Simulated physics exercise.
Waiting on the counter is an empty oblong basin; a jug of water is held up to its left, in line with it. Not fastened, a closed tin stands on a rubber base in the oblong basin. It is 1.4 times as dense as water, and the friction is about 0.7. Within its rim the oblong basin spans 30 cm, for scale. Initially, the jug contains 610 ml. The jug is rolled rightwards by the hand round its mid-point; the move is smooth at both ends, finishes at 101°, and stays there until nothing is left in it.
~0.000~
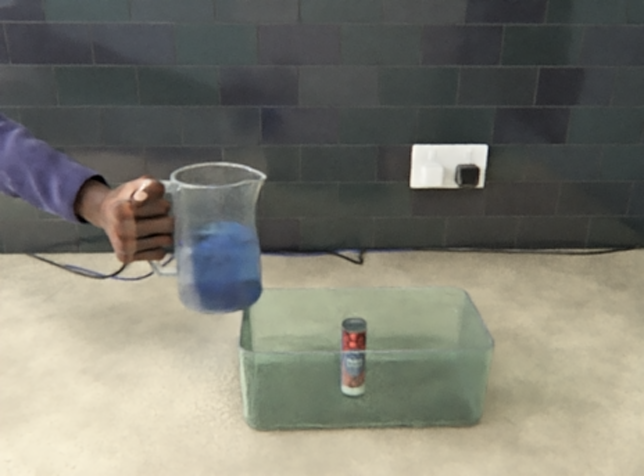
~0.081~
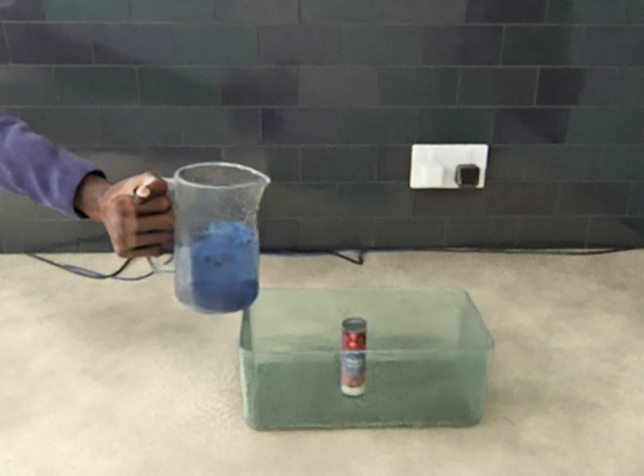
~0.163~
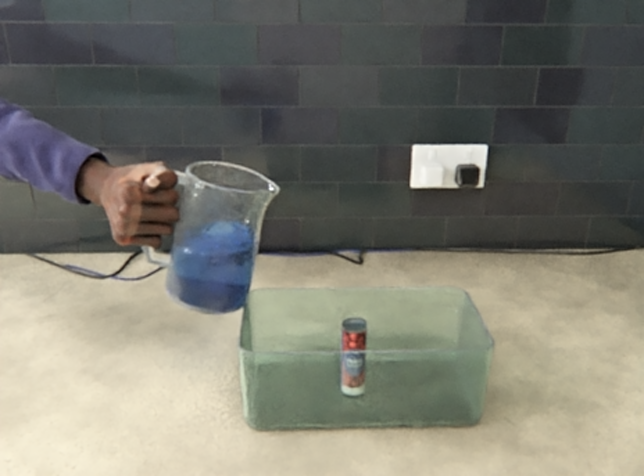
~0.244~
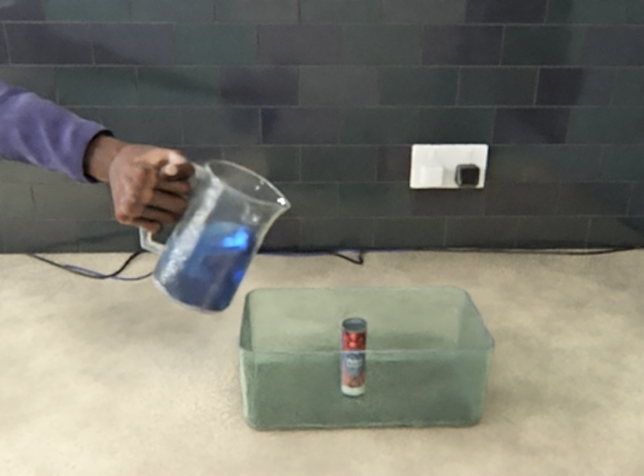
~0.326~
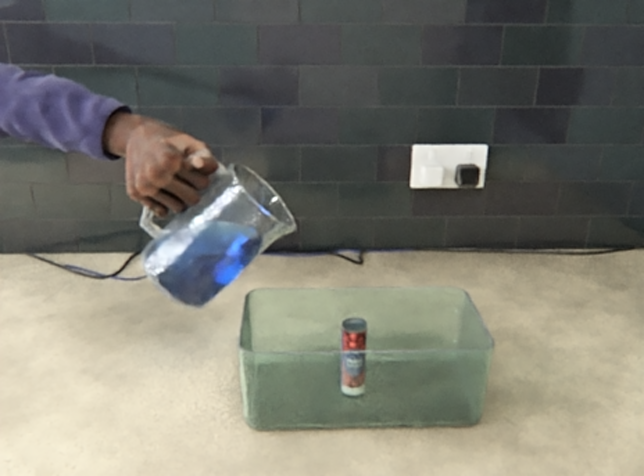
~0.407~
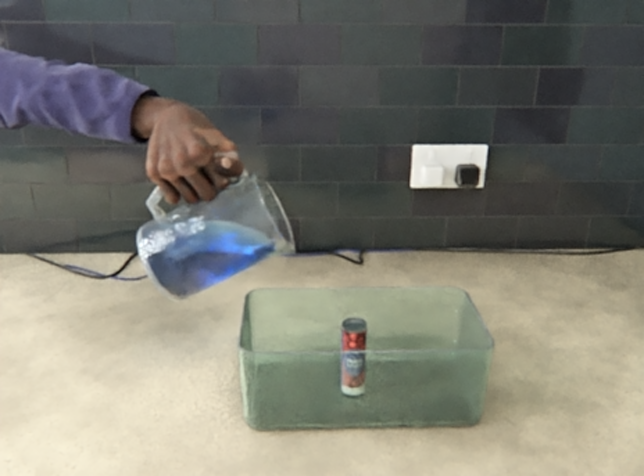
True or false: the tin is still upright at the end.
False.
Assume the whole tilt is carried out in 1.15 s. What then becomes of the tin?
The tin would overturn.
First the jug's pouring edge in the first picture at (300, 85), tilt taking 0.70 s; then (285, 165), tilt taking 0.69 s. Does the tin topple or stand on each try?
Trial 1 - tin stays standing; trial 2 - tin stays standing.
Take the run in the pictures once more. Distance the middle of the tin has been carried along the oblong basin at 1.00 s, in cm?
Around 5 centimetres.
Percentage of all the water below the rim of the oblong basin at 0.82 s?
The fraction sits near 52 in a hundred.
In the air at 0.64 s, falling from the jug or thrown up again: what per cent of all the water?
I'd put it at about 16 percent.
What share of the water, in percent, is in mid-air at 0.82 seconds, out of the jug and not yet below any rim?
I'd say some 14 per cent is in the air.
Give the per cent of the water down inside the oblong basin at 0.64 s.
At that time the basin holds about 10 per cent of the liquid.
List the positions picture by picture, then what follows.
In the first picture, it leans 0°; its right rim is at (266, 176); the water meets the walls at (179, 234) and (257, 233); the oblong basin's rim runs from (243, 320) to (479, 317); the tin's top is at (354, 327).
In the second picture, it leans 3°; its right rim is at (270, 179); the water meets the walls at (179, 235) and (257, 233).
In the third picture, it leans 13°; its right rim is at (279, 189); the water meets the walls at (177, 237) and (257, 233).
In the fourth picture, it leans 27°; its right rim is at (290, 205); the water meets the walls at (167, 244) and (260, 234).
In the fifth picture, it leans 45°; its right rim is at (297, 228); the water meets the walls at (150, 242) and (265, 237).
In the sixth picture, it leans 63°; its right rim is at (296, 251); the water meets the walls at (143, 226) and (278, 242).
After 0.64 s the tilt is 99° and 74 per cent is still to pour; the tin stands where it began.
After 0.82 s the tilt is 101° and 34 per cent is still to pour; the tin stands 1 cm from where it began.
After 1.00 s the tilt is 101° and 14 per cent is still to pour; the tin leans 12°.
After 1.20 s the tilt is 101° and 5 per cent is still to pour; the tin leans 39°.
In the end the tin lies on its side.
